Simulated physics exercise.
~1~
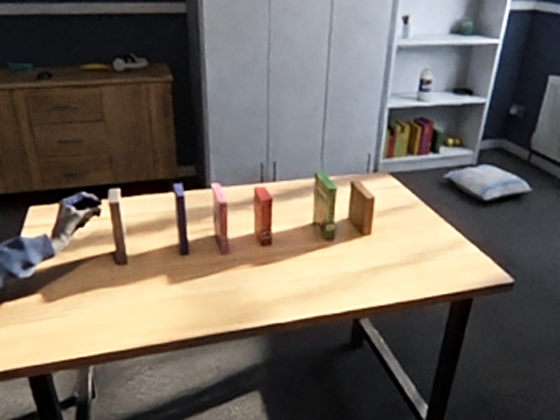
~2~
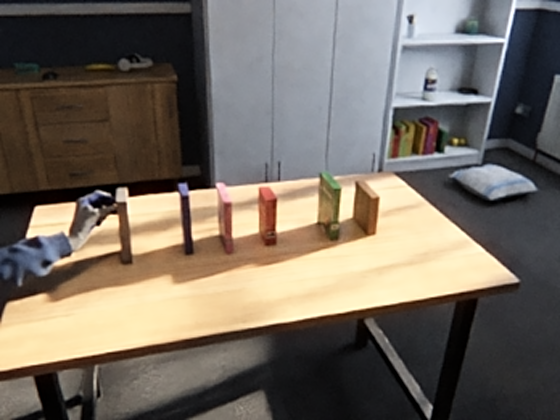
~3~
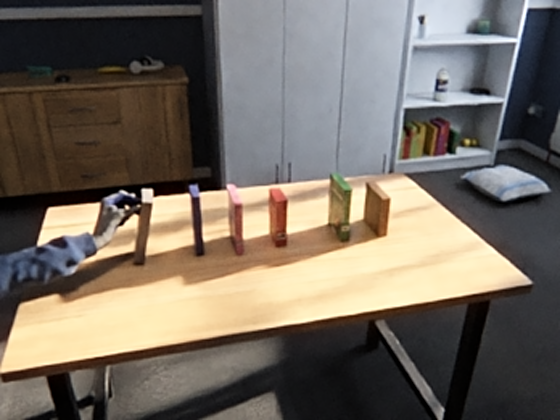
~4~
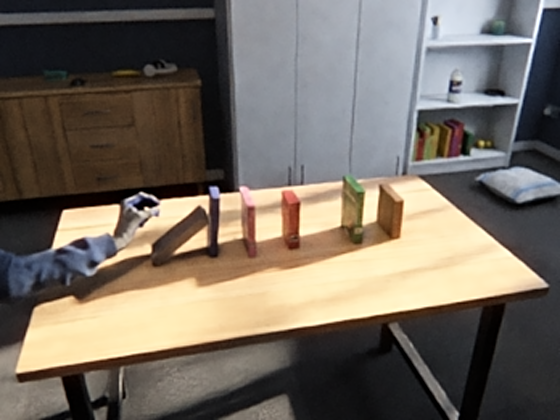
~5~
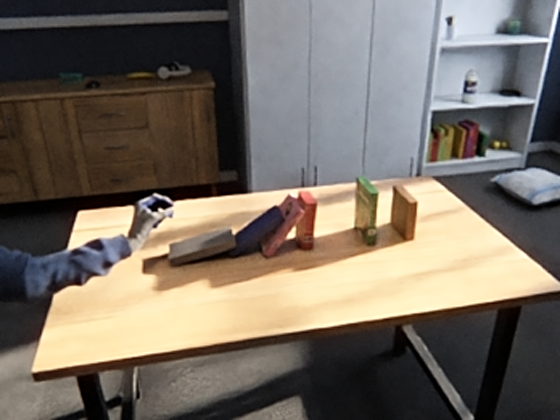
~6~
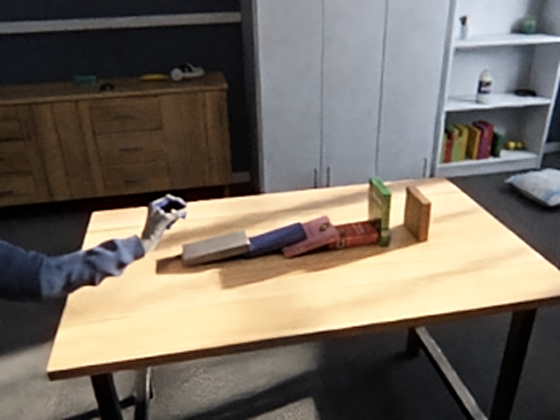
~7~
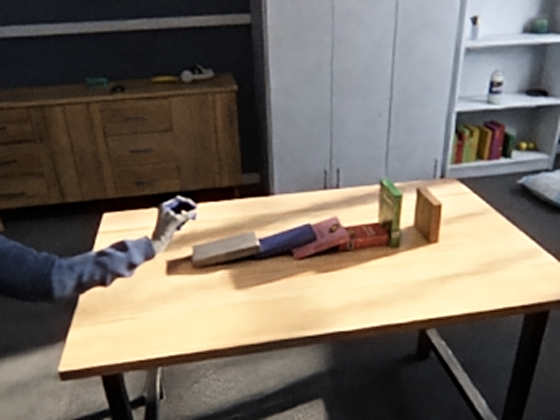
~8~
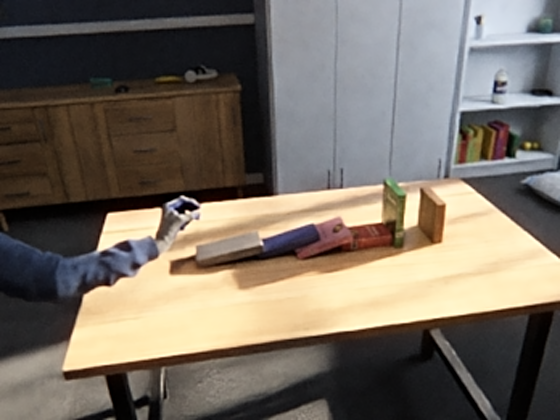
On a table, a hand tips a grey board, toppling three more pieces; two stay upright.
